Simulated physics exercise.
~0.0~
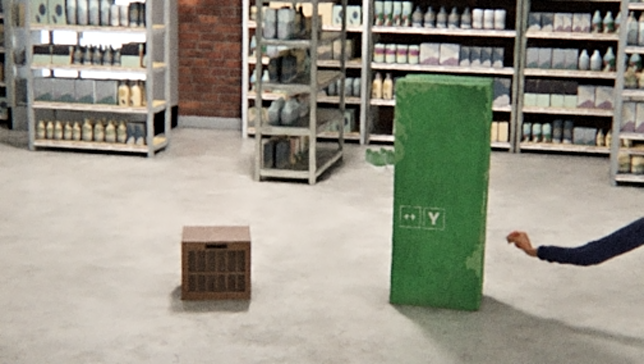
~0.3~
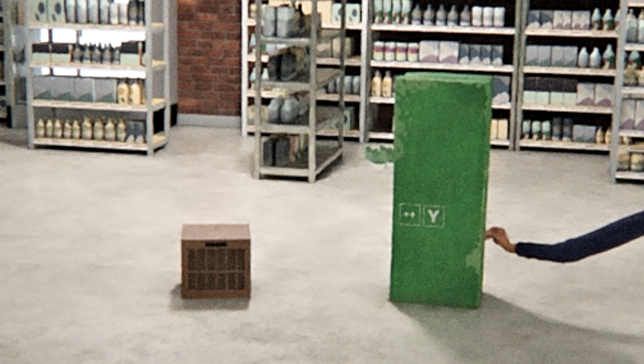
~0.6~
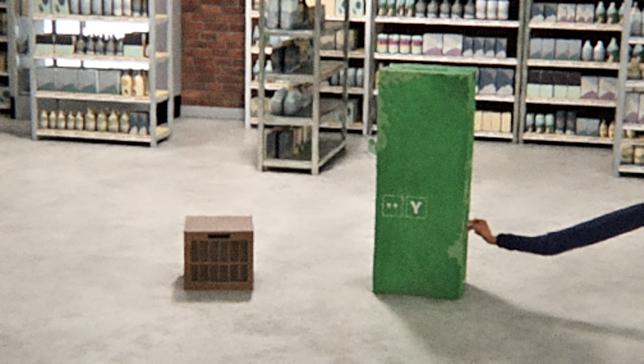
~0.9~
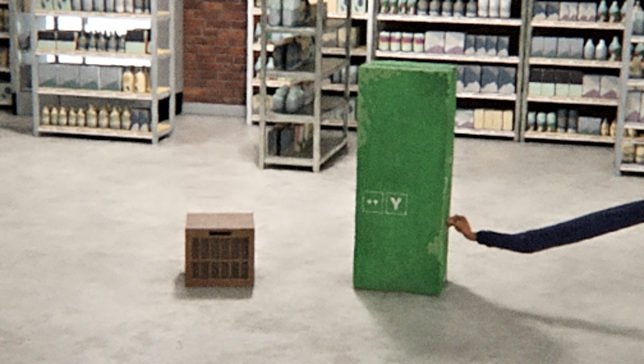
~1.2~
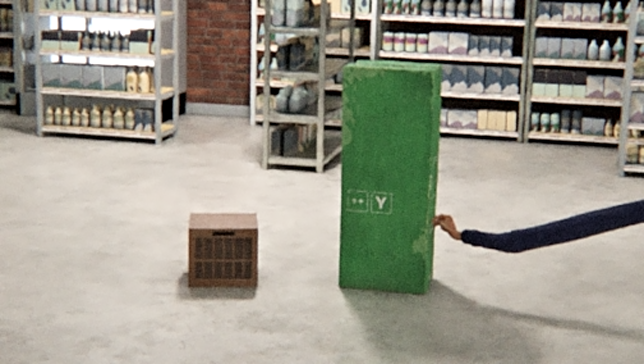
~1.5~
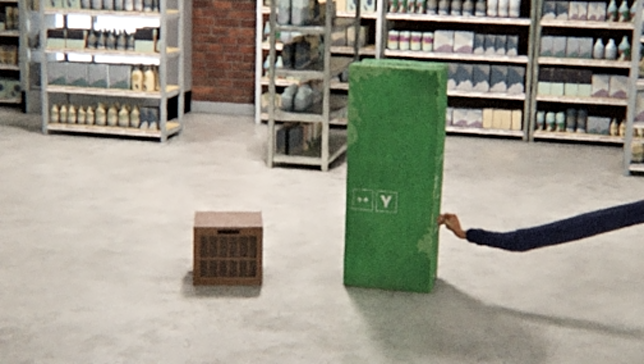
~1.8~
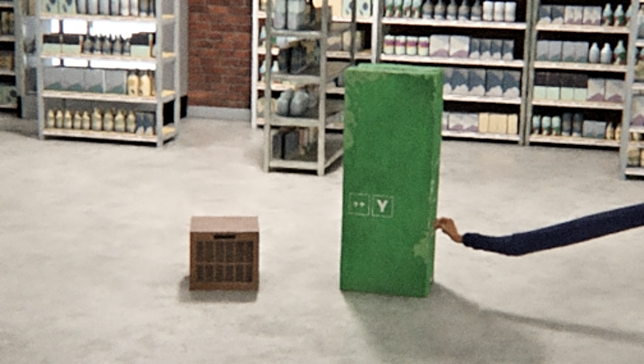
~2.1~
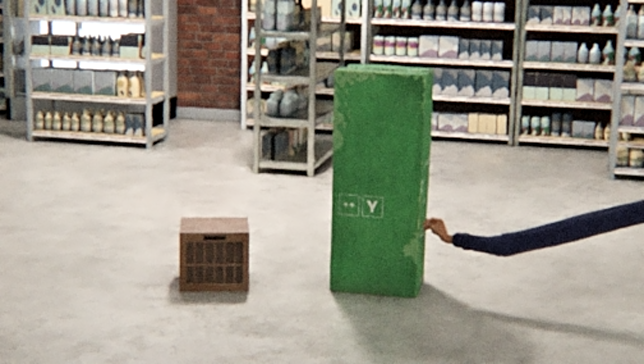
In a store-like room with a brick wall and shelves of bottles, a tall green box stands upright on a pale floor, with a small brown crate to its left. An arm in a dark sleeve reaches in from the right, its finger pointing at the box. The fingertip meets the side of the box and pushes slowly, and the box slides left across the floor without tipping. The box then comes to rest, with the hand still beside it. At the end it stands upright, nearer the crate, which has stayed in its place.
